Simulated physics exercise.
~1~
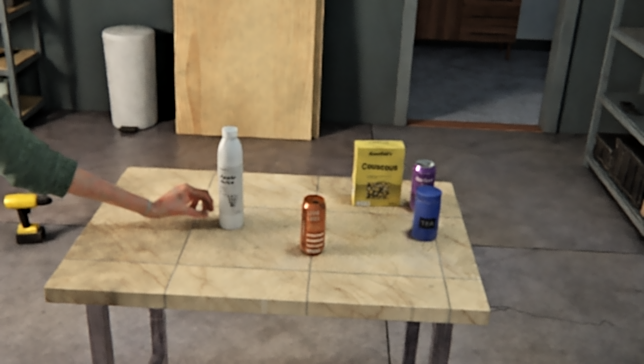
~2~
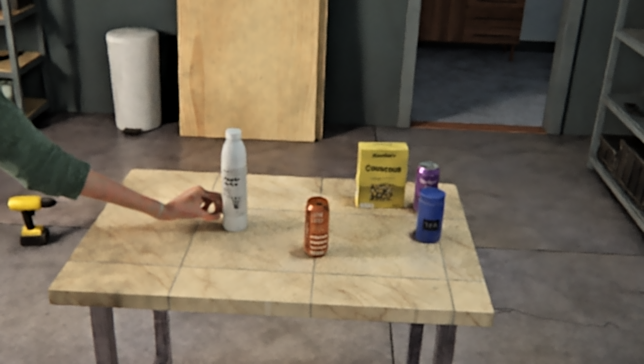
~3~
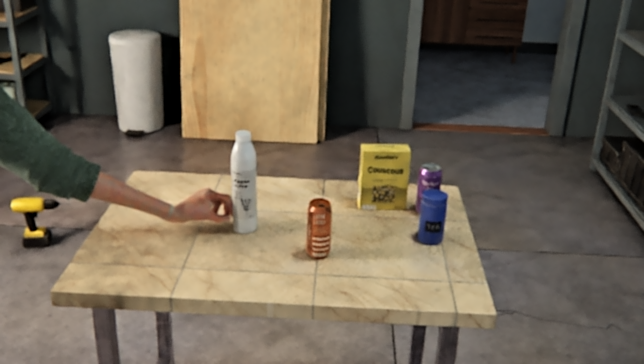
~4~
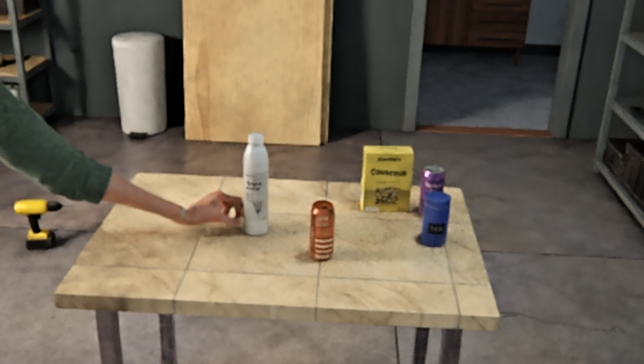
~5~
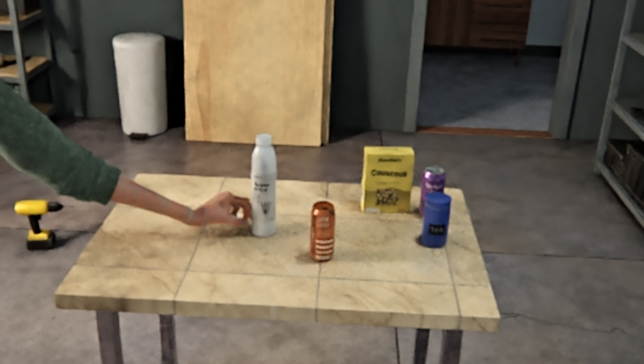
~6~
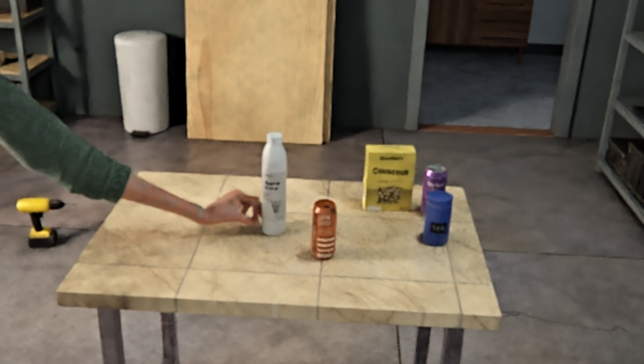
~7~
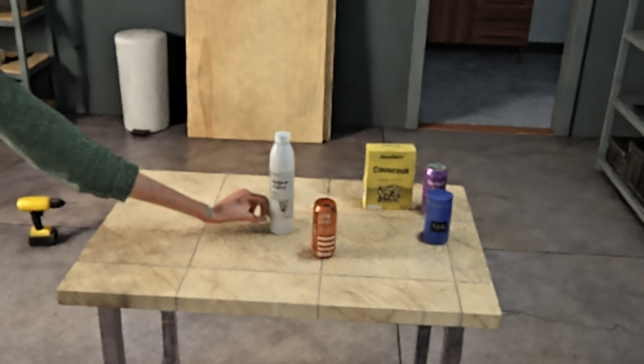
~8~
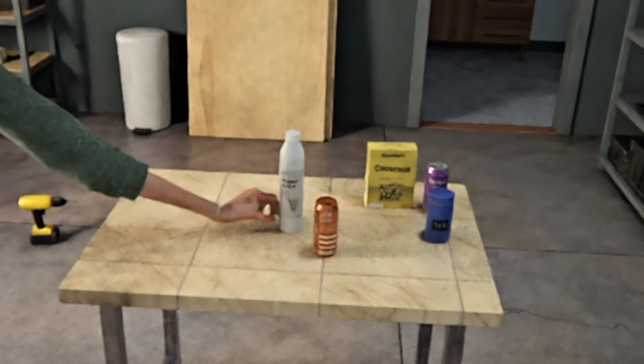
A hand slowly pushes an upright white bottle right across the table, leaving it standing.
